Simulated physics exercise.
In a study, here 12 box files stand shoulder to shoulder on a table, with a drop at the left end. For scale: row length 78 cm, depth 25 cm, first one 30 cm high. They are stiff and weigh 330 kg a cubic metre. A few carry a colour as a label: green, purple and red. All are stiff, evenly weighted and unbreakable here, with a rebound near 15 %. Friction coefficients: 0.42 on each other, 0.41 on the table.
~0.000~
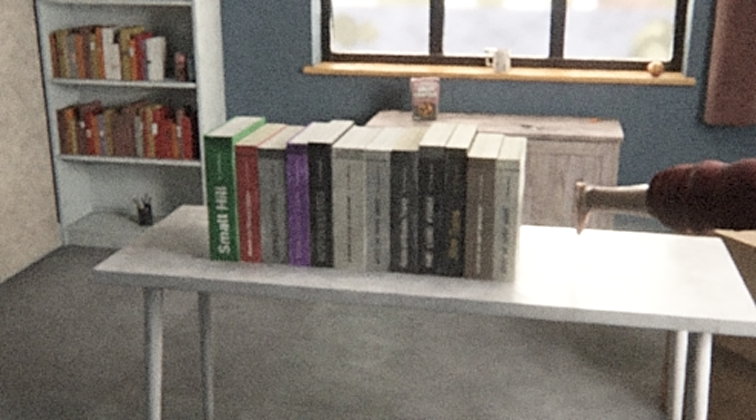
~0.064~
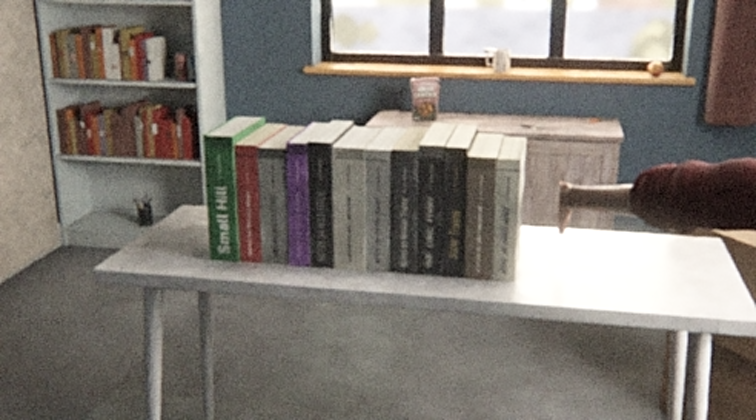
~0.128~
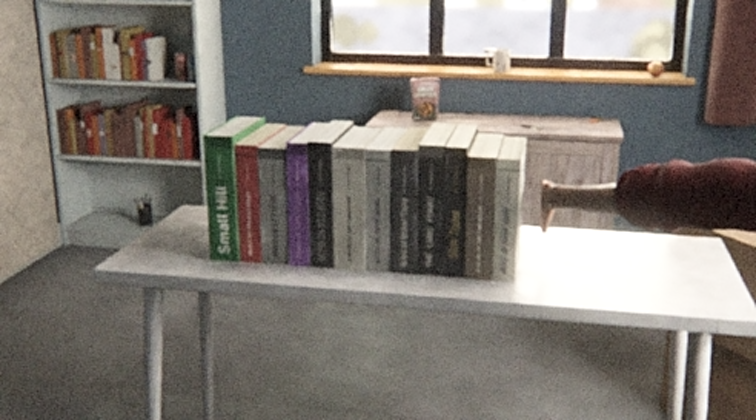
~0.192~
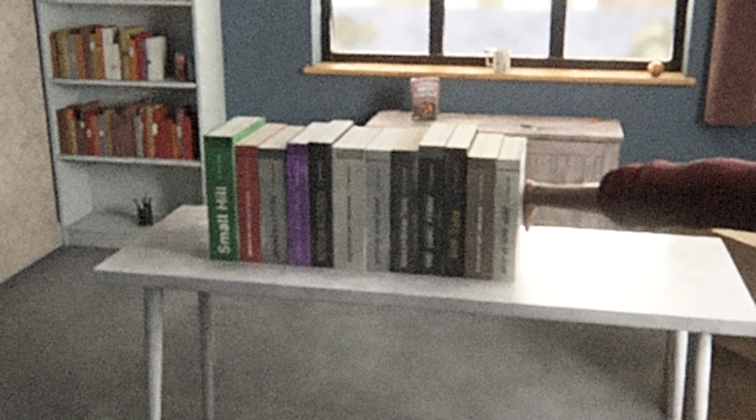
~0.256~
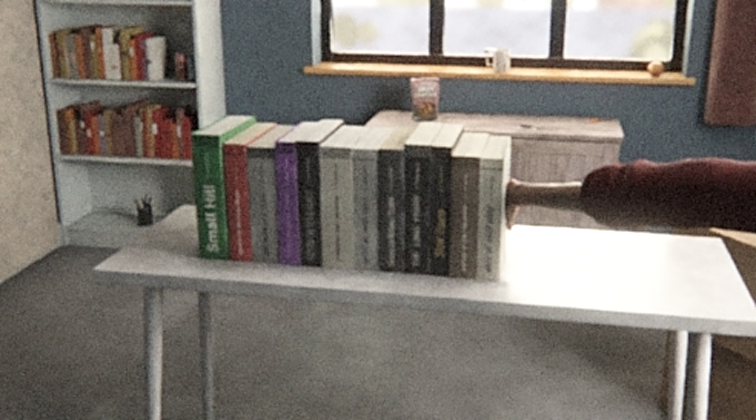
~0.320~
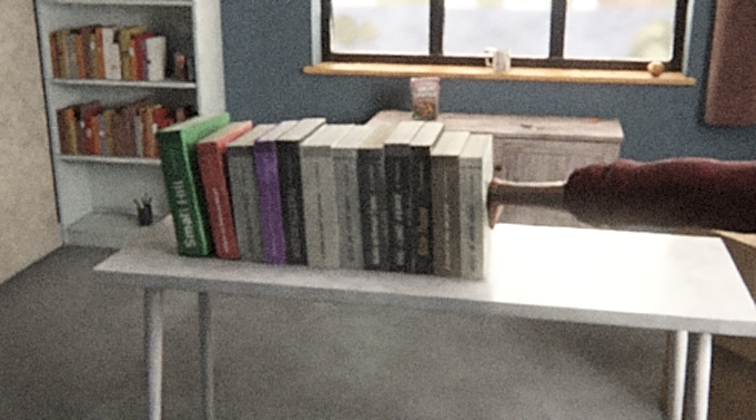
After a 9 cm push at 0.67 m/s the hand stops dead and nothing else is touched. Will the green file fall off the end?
The green file goes over the edge.
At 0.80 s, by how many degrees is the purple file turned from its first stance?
Some 40°.
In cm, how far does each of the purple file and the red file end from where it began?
Moved: Purple 20, red 40.
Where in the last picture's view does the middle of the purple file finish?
At about (224, 200).
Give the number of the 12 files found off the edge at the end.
The count is 1.
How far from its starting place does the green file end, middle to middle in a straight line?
Some 100 cm.
After 0.42 s, none of the 12 files off the edge, 12 disturbed; green file 30° from how it stood; red file 24° from how it stood.
After 0.80 s, 1 of the 12 files off the edge; green file upside down; red file 47° from how it stood.
In the end (1.4 s), 1 of the 12 files off the edge; green file on its side; red file on its side; purple file 51° from how it stood. From the last view, middles, red file near (133, 226).
